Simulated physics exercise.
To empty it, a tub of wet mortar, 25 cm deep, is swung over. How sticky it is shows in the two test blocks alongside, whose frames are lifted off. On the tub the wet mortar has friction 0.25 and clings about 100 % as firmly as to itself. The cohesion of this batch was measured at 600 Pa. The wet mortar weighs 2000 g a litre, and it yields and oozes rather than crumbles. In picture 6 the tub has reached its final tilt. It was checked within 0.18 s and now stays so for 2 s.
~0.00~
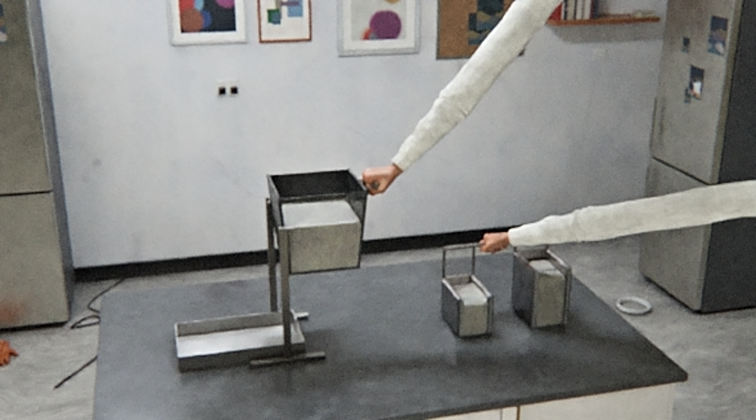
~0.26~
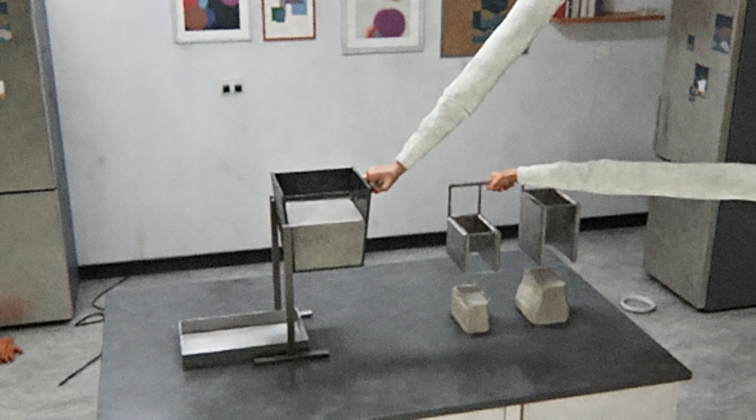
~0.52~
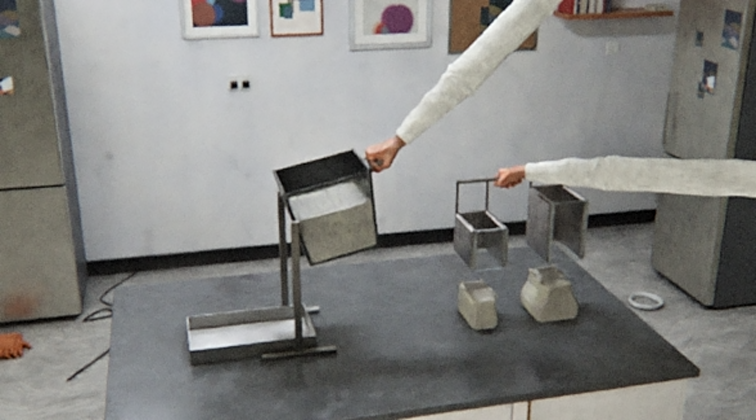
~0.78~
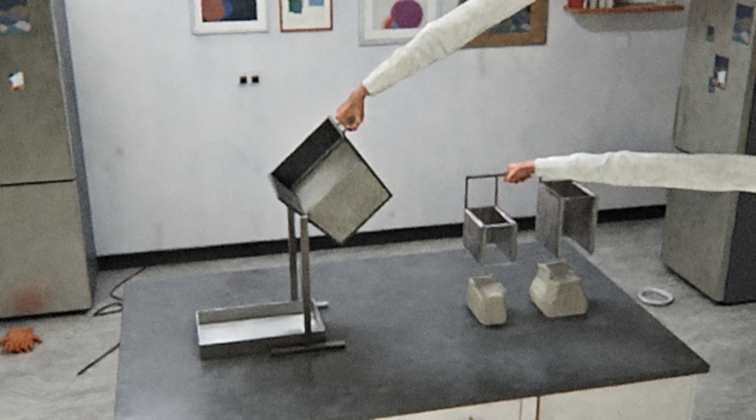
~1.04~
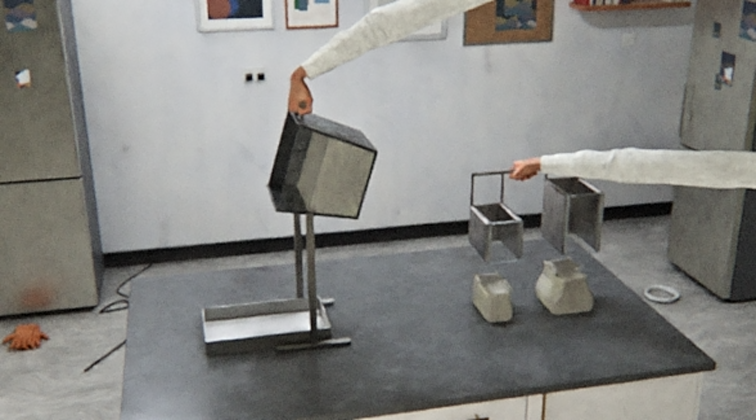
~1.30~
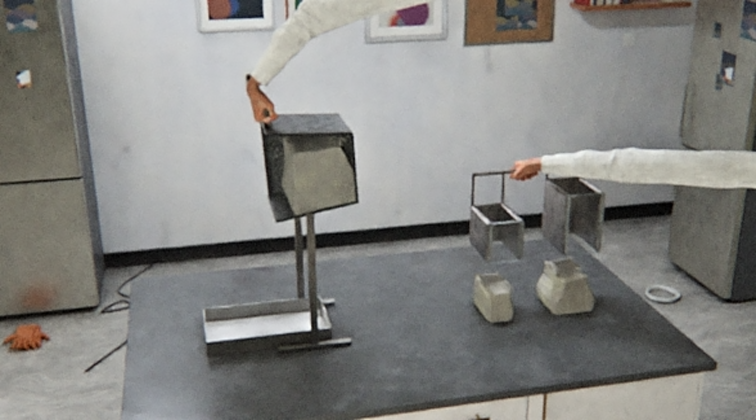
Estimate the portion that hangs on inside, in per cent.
About 67 %.
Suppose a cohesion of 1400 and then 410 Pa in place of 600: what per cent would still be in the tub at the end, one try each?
In that order: 100 %, 50 %.
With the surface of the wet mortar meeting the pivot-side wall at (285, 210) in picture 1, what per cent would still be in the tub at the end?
It would be near 50 %.
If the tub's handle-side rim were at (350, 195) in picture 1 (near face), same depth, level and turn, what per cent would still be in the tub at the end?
Then about 100 %.
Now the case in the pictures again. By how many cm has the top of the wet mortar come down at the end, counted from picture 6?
Roughly 0 cm.
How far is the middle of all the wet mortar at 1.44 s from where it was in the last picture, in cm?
Some 5 cm.
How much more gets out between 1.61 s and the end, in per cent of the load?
Near 10 %.
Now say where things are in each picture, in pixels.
Handle-side rim at (365, 191), tilt 0 degrees; crest of the wet mortar at (299, 226); block heights 12 cm, 18 cm (left to right), in the first picture.
Handle-side rim at (369, 189), tilt 0 degrees; crest of the wet mortar at (303, 224); block heights 12 cm, 15 cm (left to right), in the second picture.
Handle-side rim at (369, 171), tilt 12 degrees; crest of the wet mortar at (366, 202); block heights 11 cm, 14 cm (left to right), in the third picture.
Handle-side rim at (342, 137), tilt 42 degrees; crest of the wet mortar at (358, 164); block heights 11 cm, 14 cm (left to right), in the fourth picture.
Handle-side rim at (299, 127), tilt 73 degrees; crest of the wet mortar at (333, 141); block heights 11 cm, 14 cm (left to right), in the fifth picture.
Handle-side rim at (267, 137), tilt 93 degrees; crest of the wet mortar at (348, 138); block heights 11 cm, 14 cm (left to right), in the sixth picture.
After 1.44 s, the tub is at 93 degrees and holds 99 %.
After 1.61 s, the tub is at 93 degrees and holds 76 %.
After 1.78 s, the tub is at 93 degrees and holds 67 %.
After 1.95 s, the tub is at 93 degrees and holds 67 %.
After 3.30 s, the tub is at 93 degrees and holds 67 %.
